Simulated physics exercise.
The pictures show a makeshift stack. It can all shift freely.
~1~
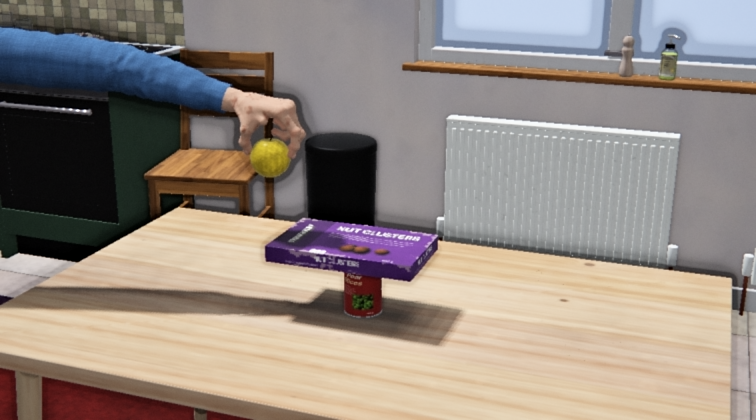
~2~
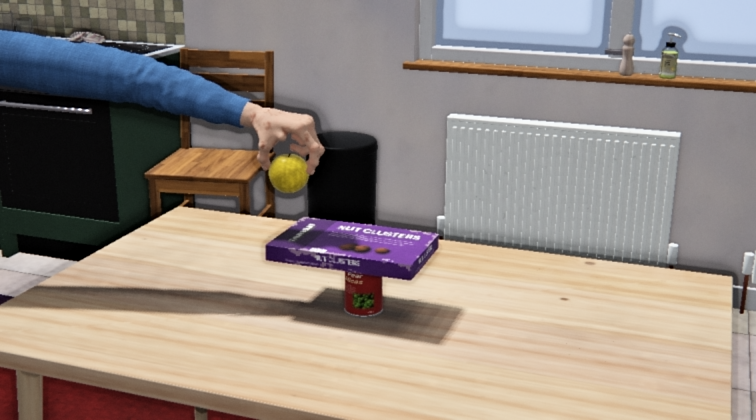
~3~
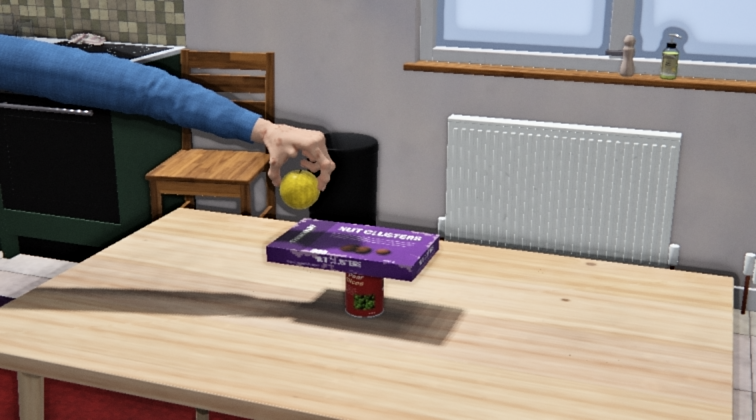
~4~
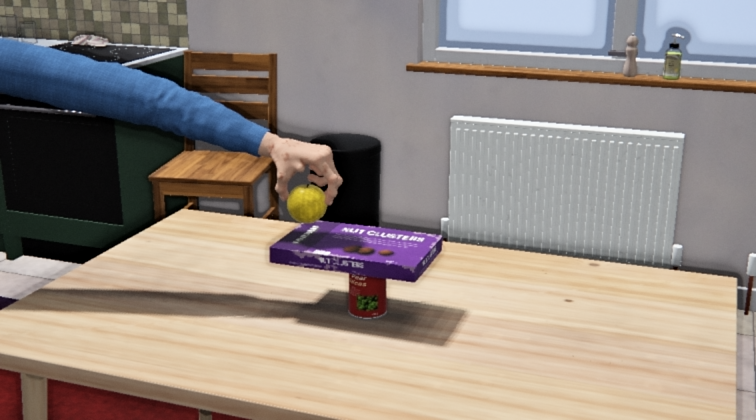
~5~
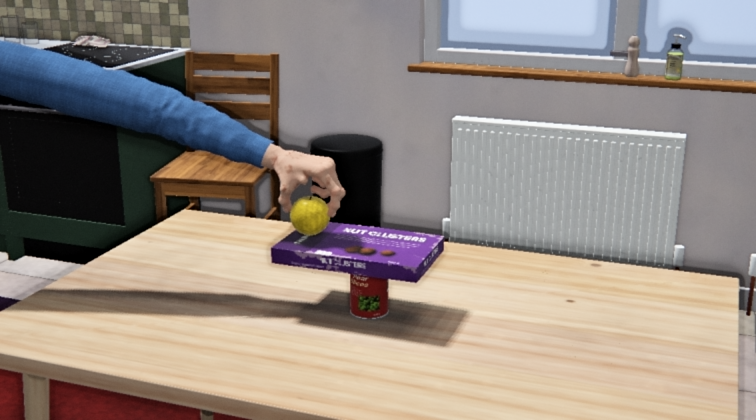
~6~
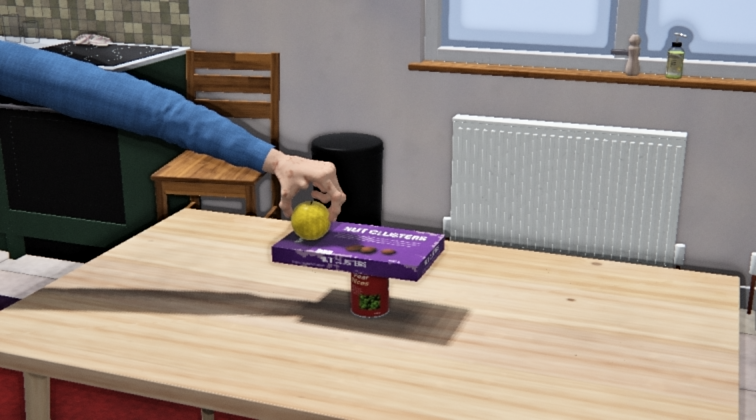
A hand lowers a yellow apple onto a purple box balanced on a red tin.
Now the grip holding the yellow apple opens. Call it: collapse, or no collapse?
Collapse.
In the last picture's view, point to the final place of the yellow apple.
Around (217, 282).
Then, 0.40 s on from there, yellow apple now fallen; purple packet turned 58° from how it was put.
Then, 0.60 s on from there, purple packet turned 39° from how it was put.
Then, 0.90 s on from there, purple packet now fallen.
In the end, fallen, yellow apple and purple packet; red tin unmoved. At the end, from the last picture's camera, yellow apple near (217, 282). The stack gives way.
